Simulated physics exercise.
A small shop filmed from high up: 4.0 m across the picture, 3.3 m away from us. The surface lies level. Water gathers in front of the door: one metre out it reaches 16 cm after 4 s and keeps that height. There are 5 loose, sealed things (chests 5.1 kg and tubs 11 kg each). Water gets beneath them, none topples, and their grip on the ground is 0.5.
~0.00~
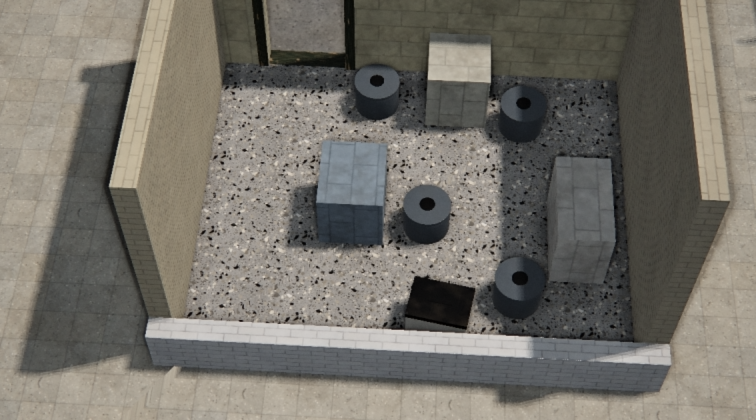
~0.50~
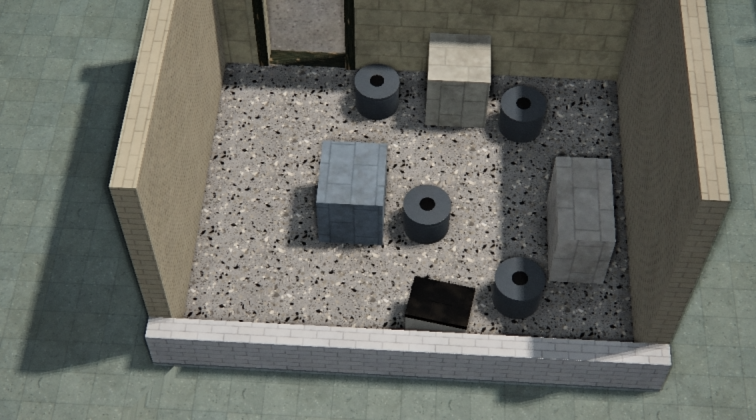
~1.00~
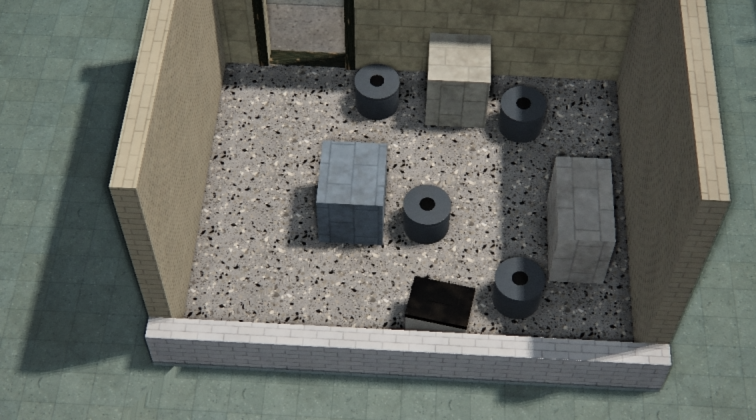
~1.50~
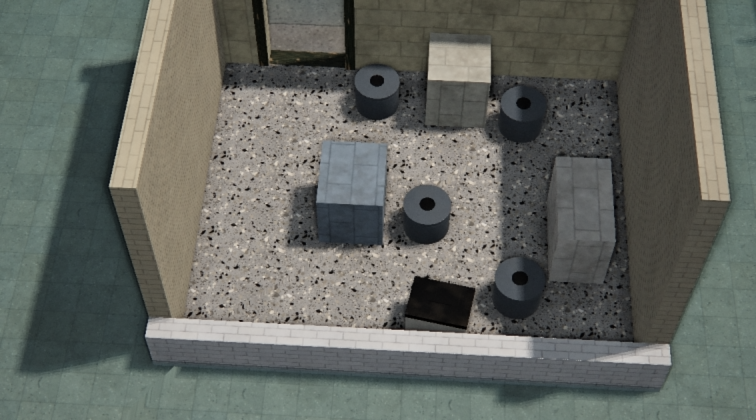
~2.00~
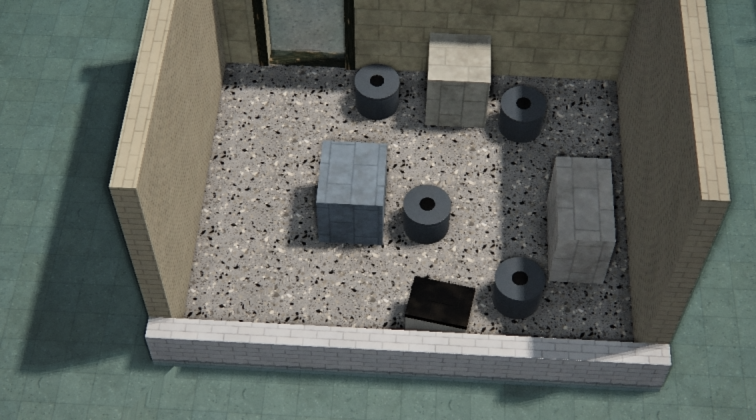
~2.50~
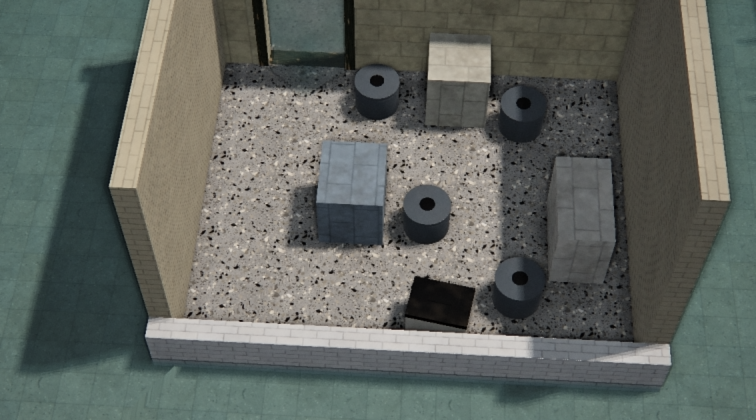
At the start, a small walled room seen from above holds blocky chests and dark round tubs on a speckled floor, with dry, pale paving outside. The paving then turns greenish as water spreads over it and gathers in front of the door at the back, while the objects inside stay still.
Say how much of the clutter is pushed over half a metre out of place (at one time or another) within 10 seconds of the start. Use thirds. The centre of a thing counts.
Share: Not even a third.
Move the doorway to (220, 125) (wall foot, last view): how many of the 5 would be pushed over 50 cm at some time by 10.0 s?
Then 1.
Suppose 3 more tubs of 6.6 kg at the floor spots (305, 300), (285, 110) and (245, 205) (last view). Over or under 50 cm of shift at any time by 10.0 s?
In that order: Past it, past it, more.
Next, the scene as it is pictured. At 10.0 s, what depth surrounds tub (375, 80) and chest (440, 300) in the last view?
Roughly 3 and 5 cm.
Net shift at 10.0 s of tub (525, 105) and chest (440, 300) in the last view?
In turn: 0 cm, 20 cm.
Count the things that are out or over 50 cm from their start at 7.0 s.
By then 0.
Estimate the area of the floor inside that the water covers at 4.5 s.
About 3.5 m2.
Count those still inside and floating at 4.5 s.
0 of them.
After 3.5 s 0 of 5 are over 50 cm from their spots; 0 afloat.
After 4.5 s 0 of 5 are over 50 cm from their spots; 0 afloat.
After 7.0 s 0 of 5 are over 50 cm from their spots; 0 afloat.
After 10.0 s 0 of 5 are over 50 cm from their spots, and 0 have been at some point; 1 afloat.
